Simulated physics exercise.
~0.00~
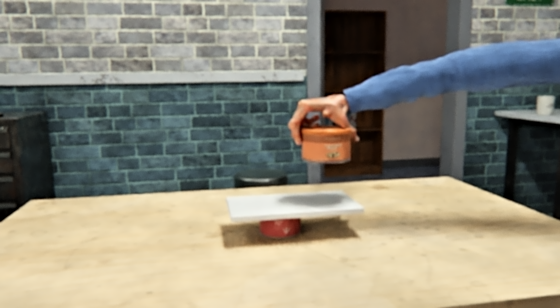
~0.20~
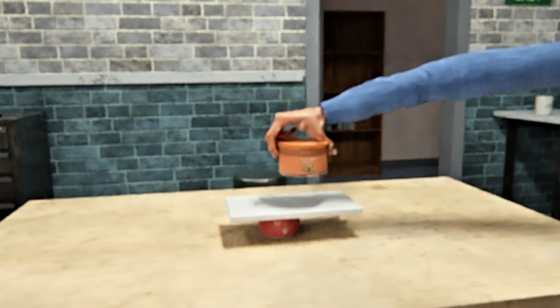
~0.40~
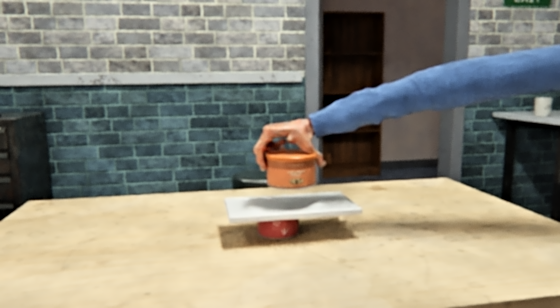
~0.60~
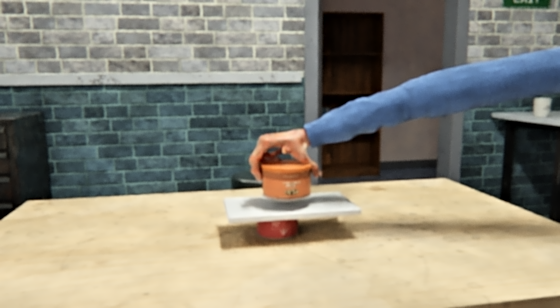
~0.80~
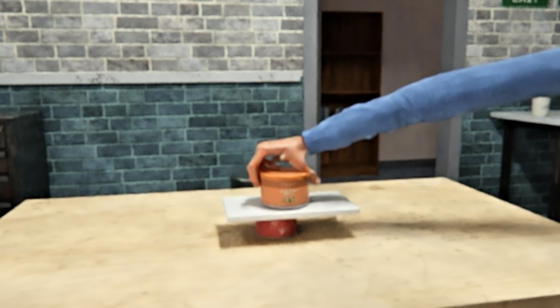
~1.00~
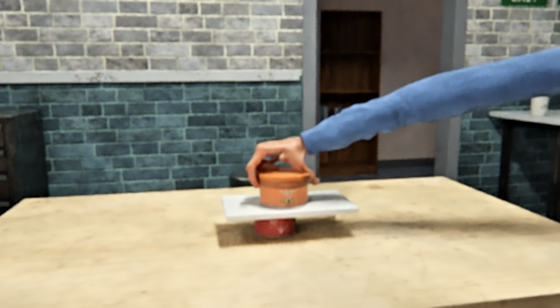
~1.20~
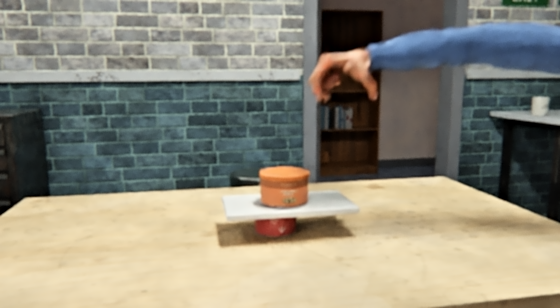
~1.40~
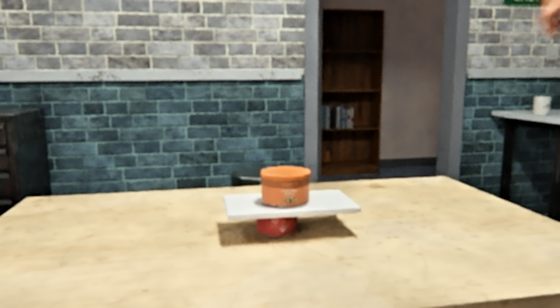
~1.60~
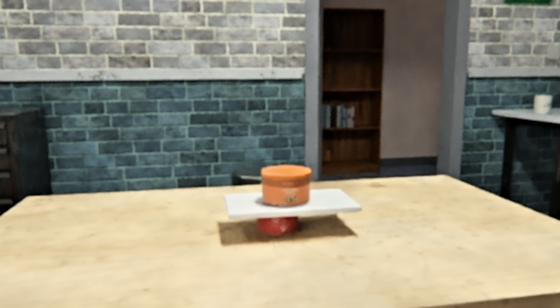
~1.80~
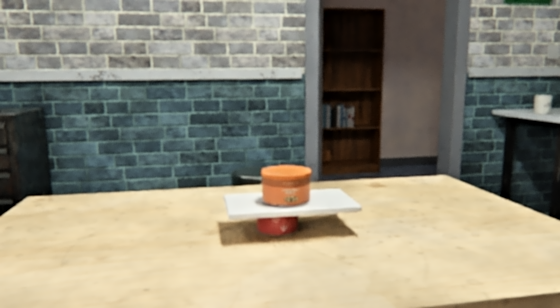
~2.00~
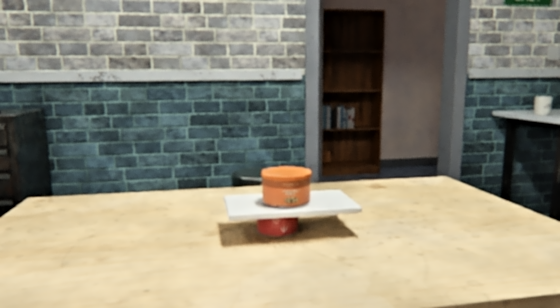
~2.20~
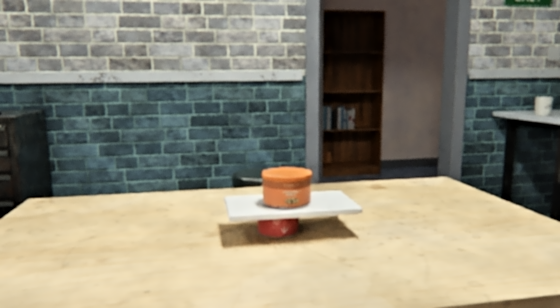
An orange tub was lowered by a hand reaching in from the right, drifting left and down onto a white lid balanced on a red tub on a table. The hand let go and drew away, and the little stack stayed standing.
